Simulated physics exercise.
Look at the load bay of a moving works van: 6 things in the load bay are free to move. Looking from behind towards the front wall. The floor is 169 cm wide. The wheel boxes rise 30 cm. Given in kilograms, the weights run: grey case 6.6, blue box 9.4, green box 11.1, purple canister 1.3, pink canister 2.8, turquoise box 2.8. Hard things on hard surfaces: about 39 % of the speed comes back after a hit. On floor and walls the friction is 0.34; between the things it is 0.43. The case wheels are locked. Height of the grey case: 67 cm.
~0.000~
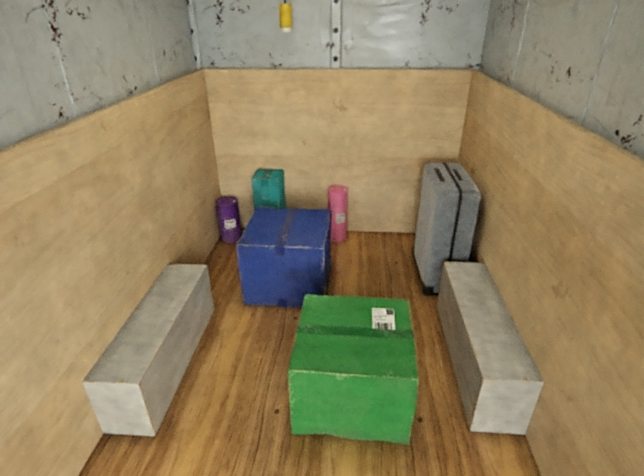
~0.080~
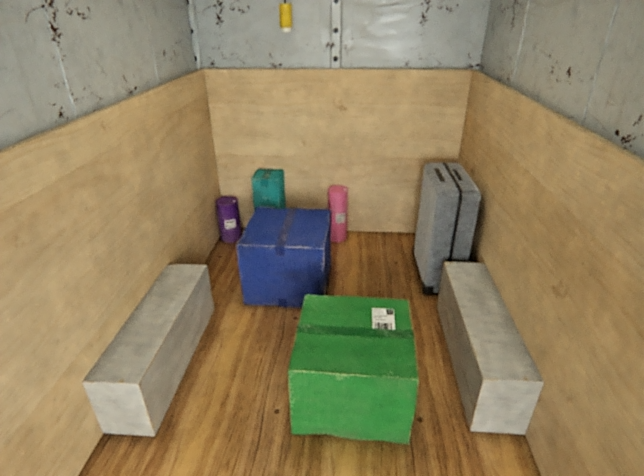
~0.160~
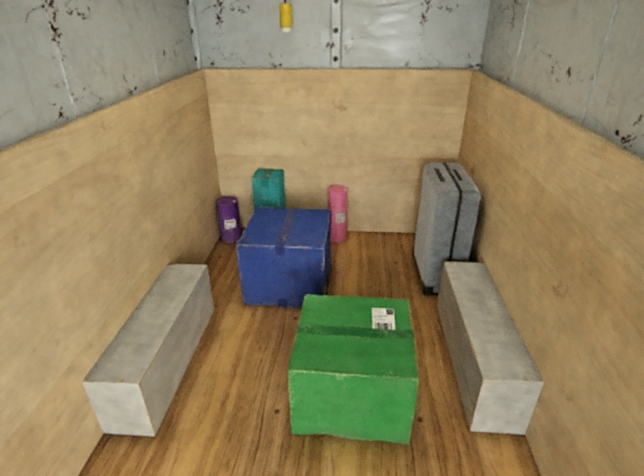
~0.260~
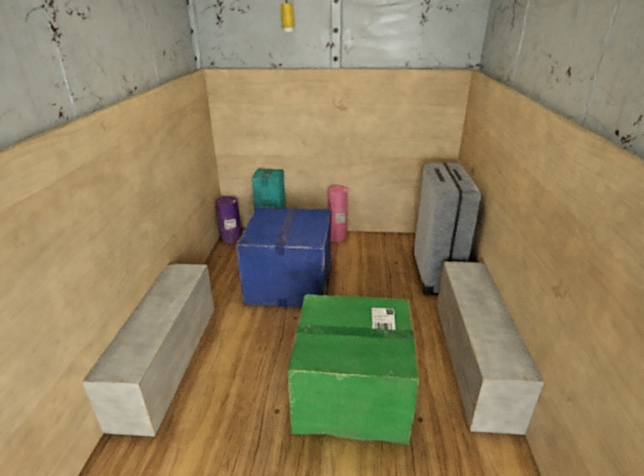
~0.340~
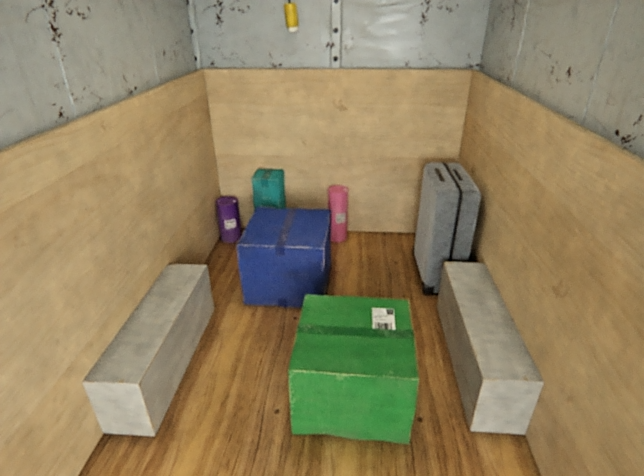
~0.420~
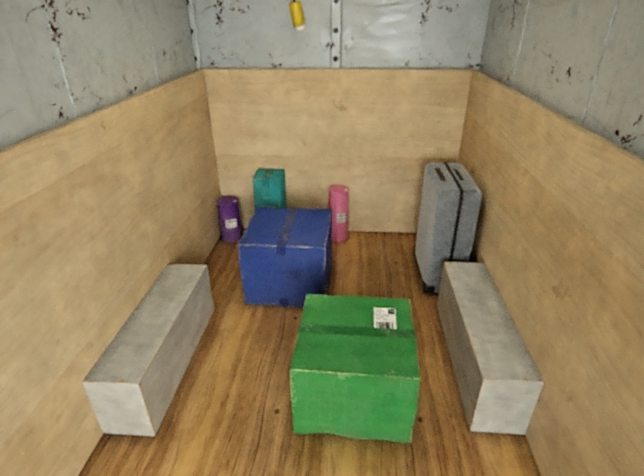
The clip shows a van's load bay holding a grey case, blue, green and turquoise boxes, and purple and pink canisters between two wheel boxes; the load barely moves while a small yellow object hanging above swings slightly right.
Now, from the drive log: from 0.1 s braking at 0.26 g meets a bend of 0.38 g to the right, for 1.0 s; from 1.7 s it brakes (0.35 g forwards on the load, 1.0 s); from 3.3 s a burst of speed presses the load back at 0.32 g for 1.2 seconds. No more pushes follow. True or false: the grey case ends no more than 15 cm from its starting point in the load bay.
True.
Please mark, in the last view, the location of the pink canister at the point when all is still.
Resting point, approx. (364, 213) px.
After 0.62 s, push 0.26 g forwards, 0.38 g right; grey case slid 6 cm near (449, 225); blue box slid 6 cm; green box slid 6 cm.
After 0.92 s, push 0.19 g forwards, 0.27 g right; grey case slid 6 cm near (449, 224); blue box slid 23 cm; green box slid 23 cm.
After 1.82 s, push 0.17 g forwards; grey case slid 6 cm near (449, 224); blue box slid 36 cm; green box slid 29 cm.
At rest (5.1 s), not toppled but over 15 cm from the start, blue box, green box, purple canister and pink canister; the other 2 in place, give or take 15 cm. In the last view, grey case near (449, 223).
